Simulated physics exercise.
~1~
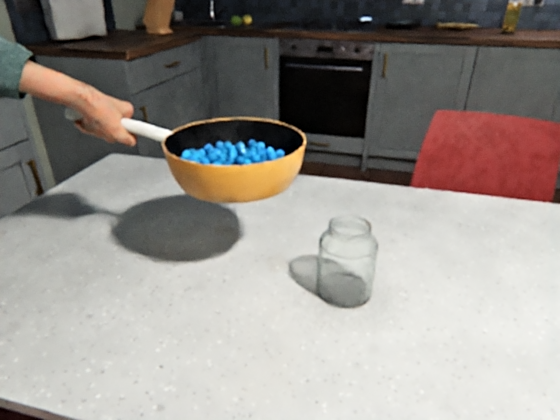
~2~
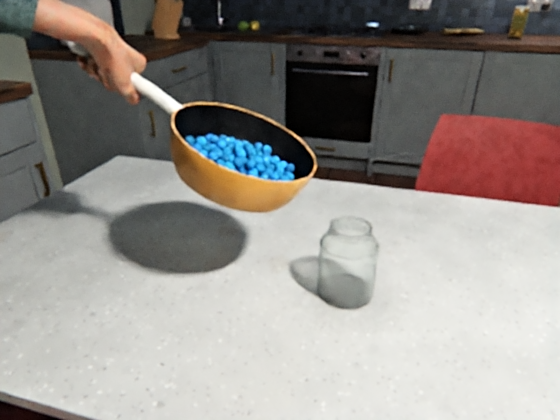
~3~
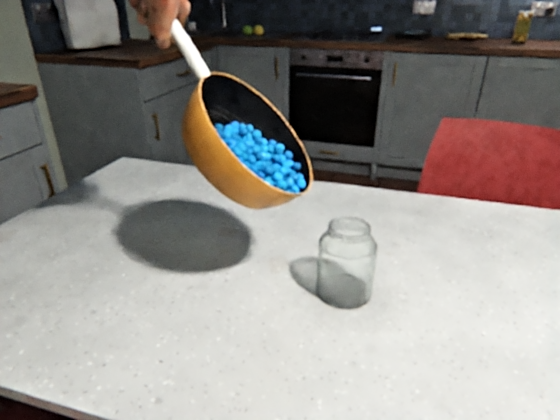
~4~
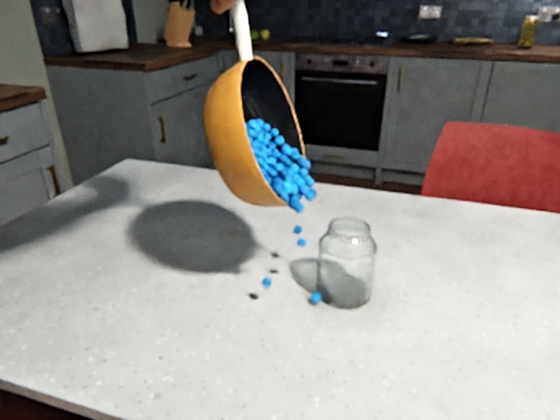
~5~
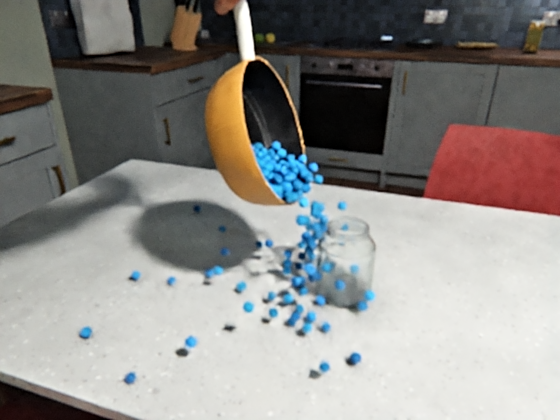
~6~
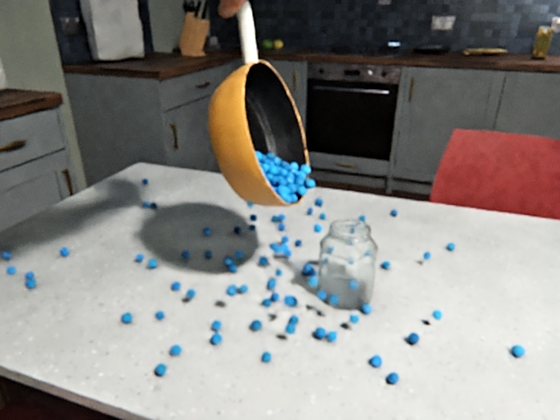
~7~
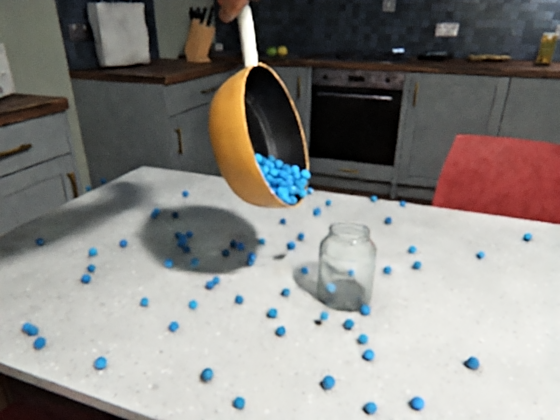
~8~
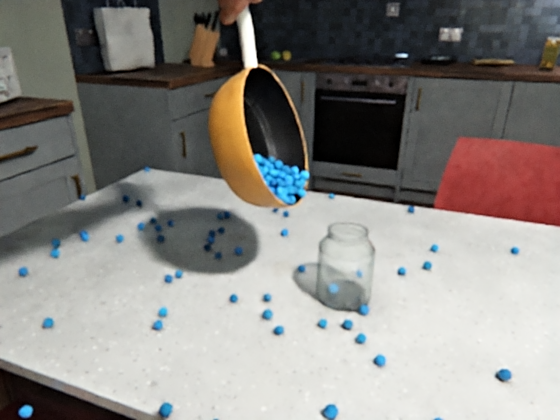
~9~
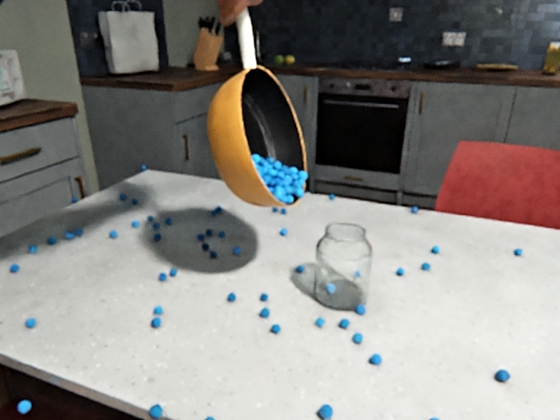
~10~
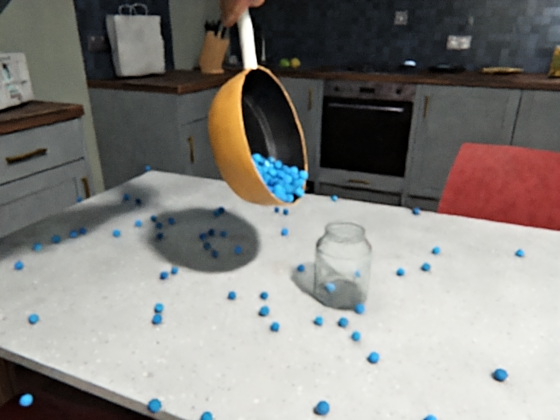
The video shows a hand tilting an orange pan of small blue balls above a table beside an empty glass jar. Balls spill out, bounce and scatter across the tabletop, missing the jar, and it ends with many still resting in the steeply tipped pan.
